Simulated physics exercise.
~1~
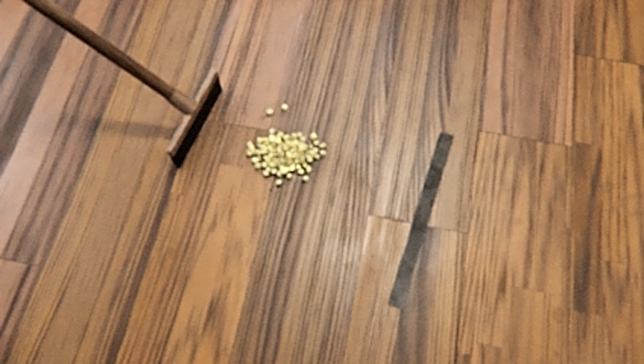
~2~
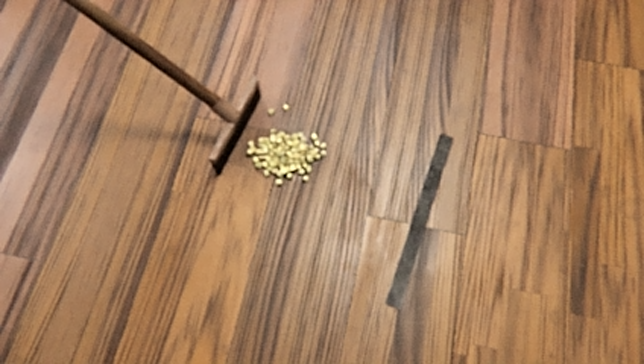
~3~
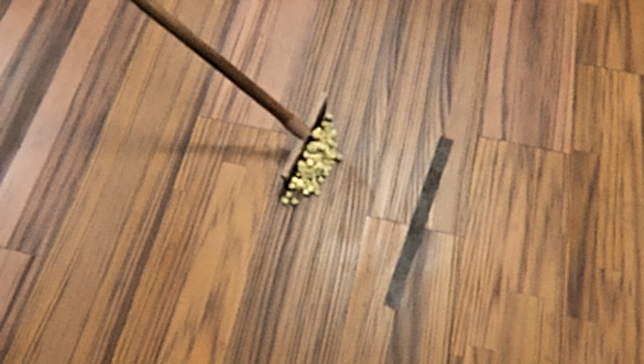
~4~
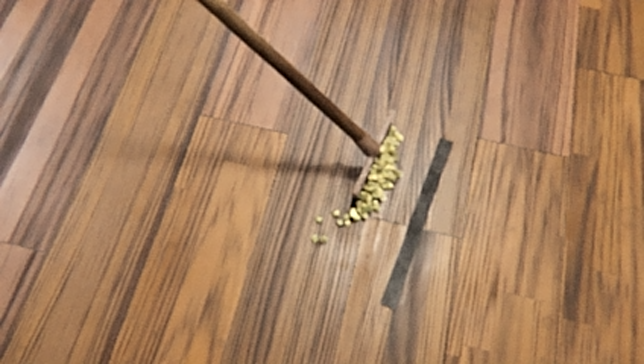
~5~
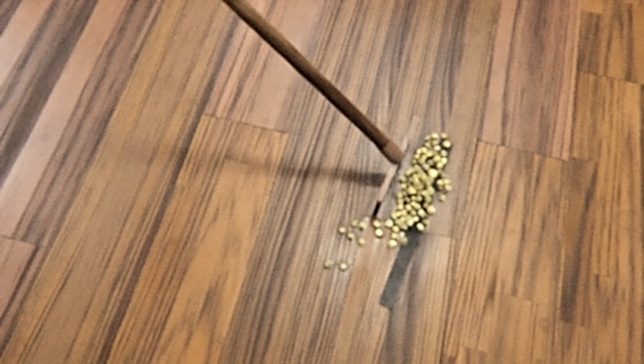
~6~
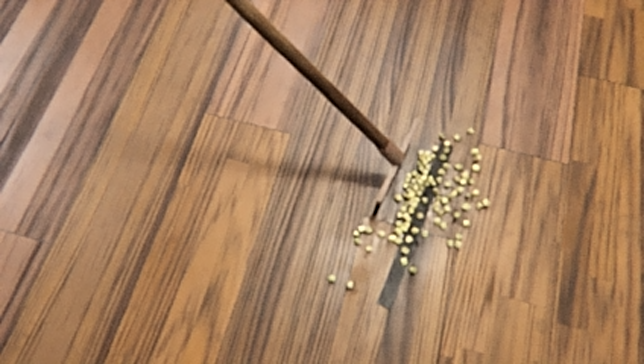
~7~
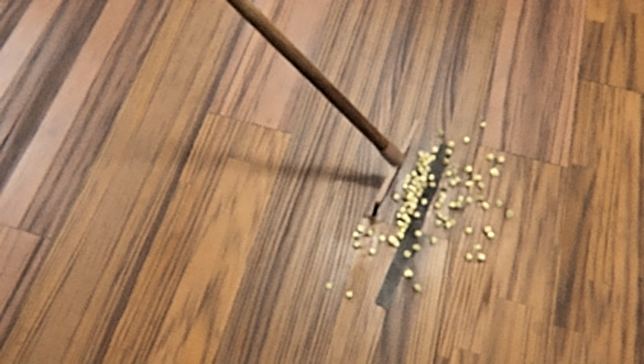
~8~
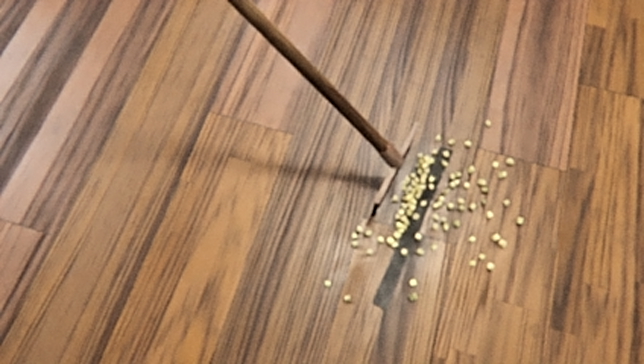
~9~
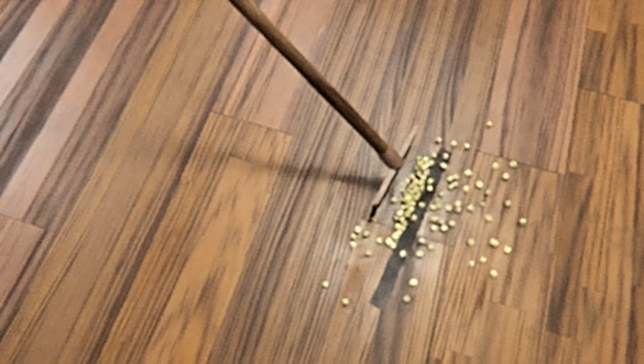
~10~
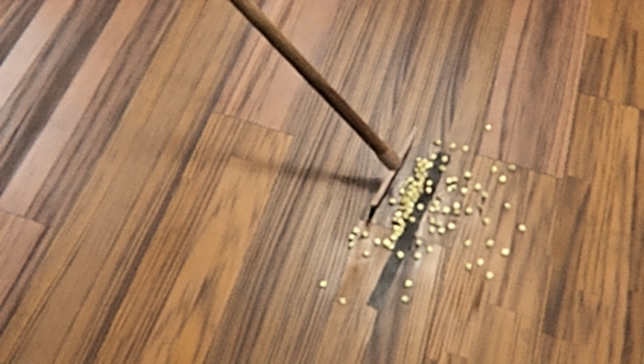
A long-handled squeegee with a narrow blade stands at the upper left of a brown, streaked wood-plank floor, seen from above at an angle. Just right of it lies a pile of small pale-yellow cubes, and farther right a thin dark strip is fixed to the floor. The squeegee slides right, meets the pile and pushes it along, while a few cubes trail off its lower end. It stops just short of the strip, and the cubes spill onto and over it. They come to rest with many bunched between blade and strip or on it, and others scattered beyond.
